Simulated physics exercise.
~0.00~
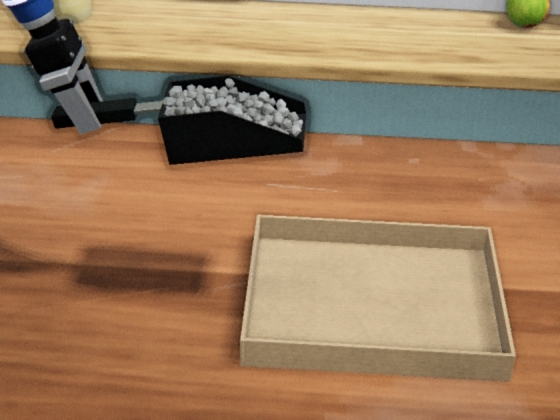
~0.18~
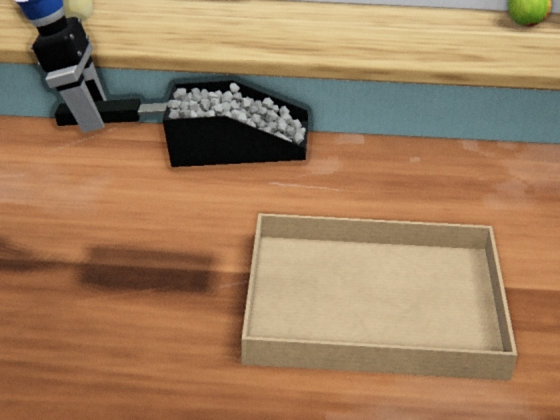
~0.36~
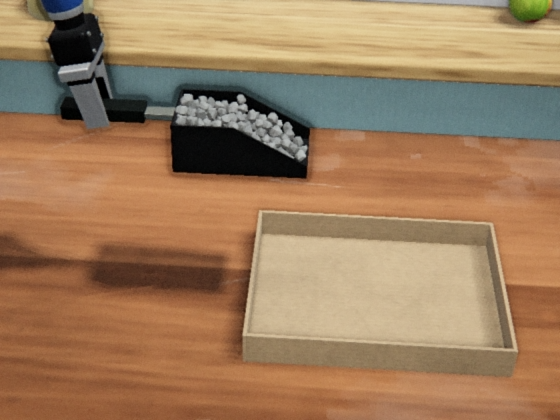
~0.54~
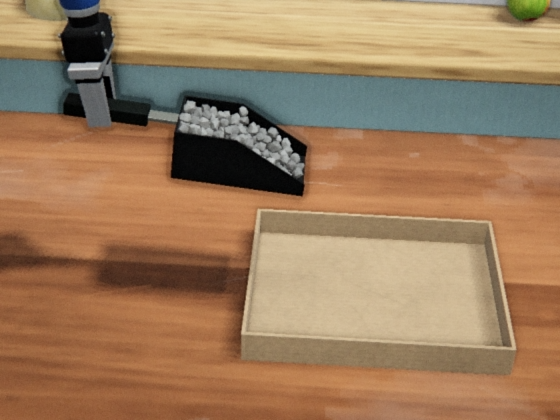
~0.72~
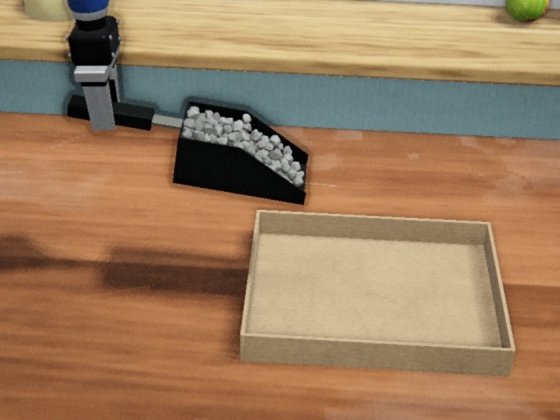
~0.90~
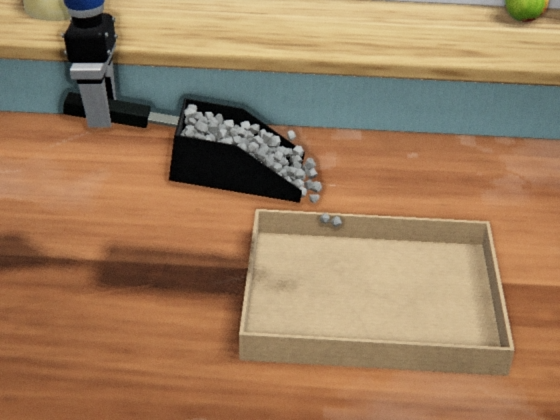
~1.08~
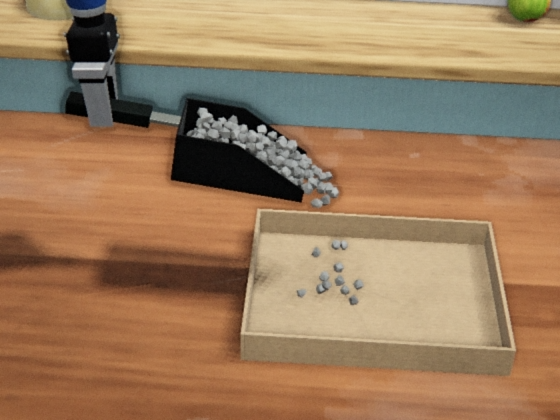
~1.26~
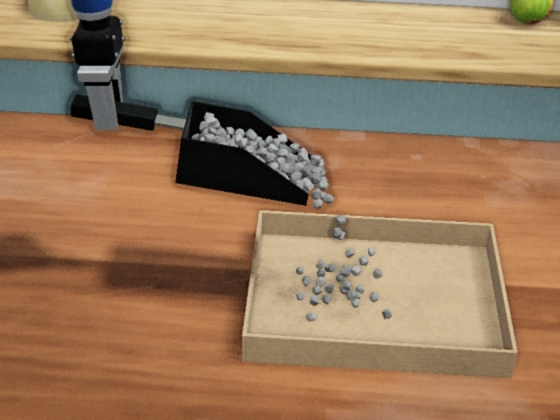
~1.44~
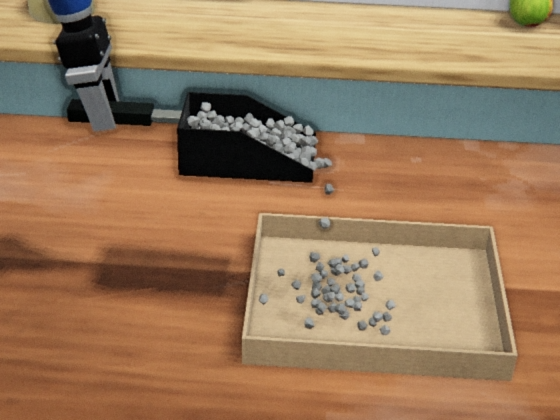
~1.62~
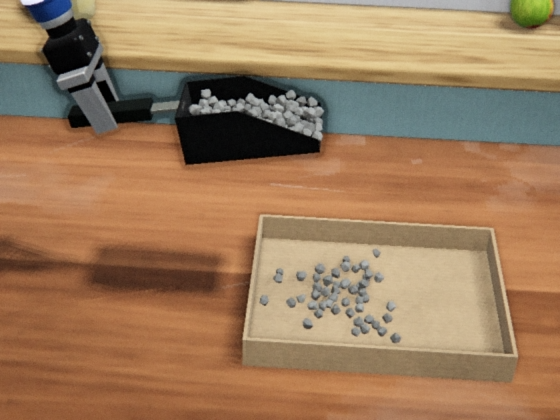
A robot arm tips a black scoop, spilling some gray pebbles into a tray, then levels it.
